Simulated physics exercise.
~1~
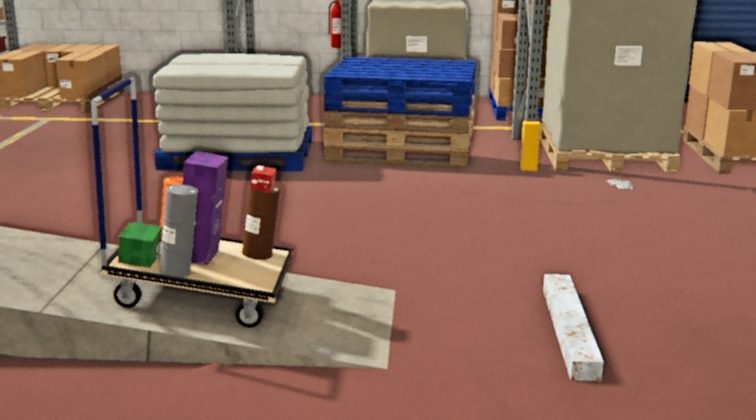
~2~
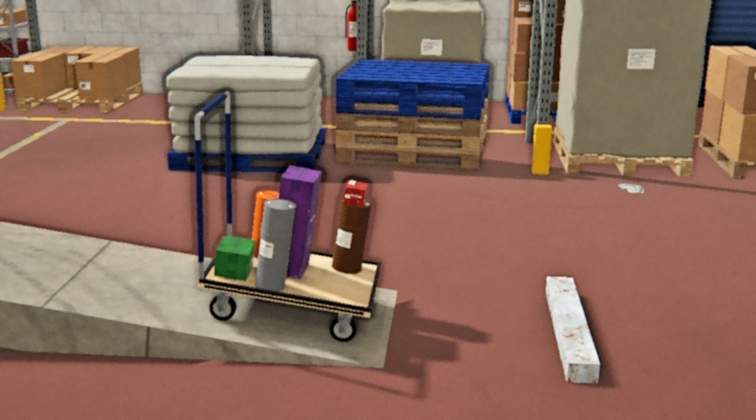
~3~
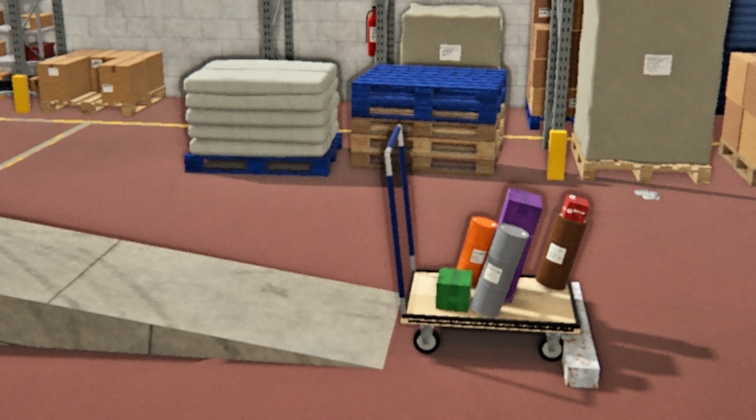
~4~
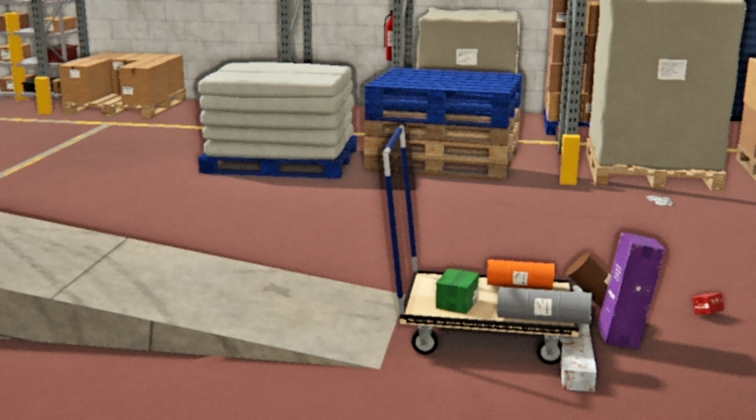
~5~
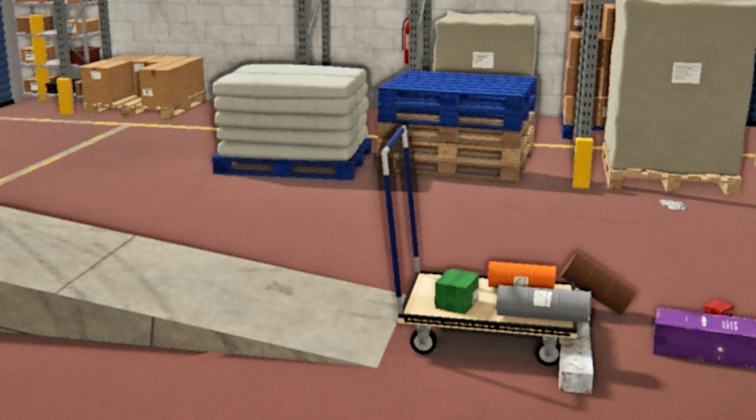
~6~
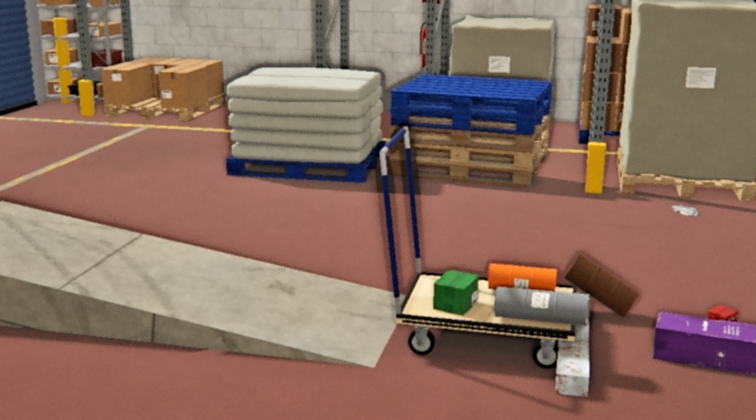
A loaded trolley rolls off a ramp, hits a kerb, and three items tumble off.
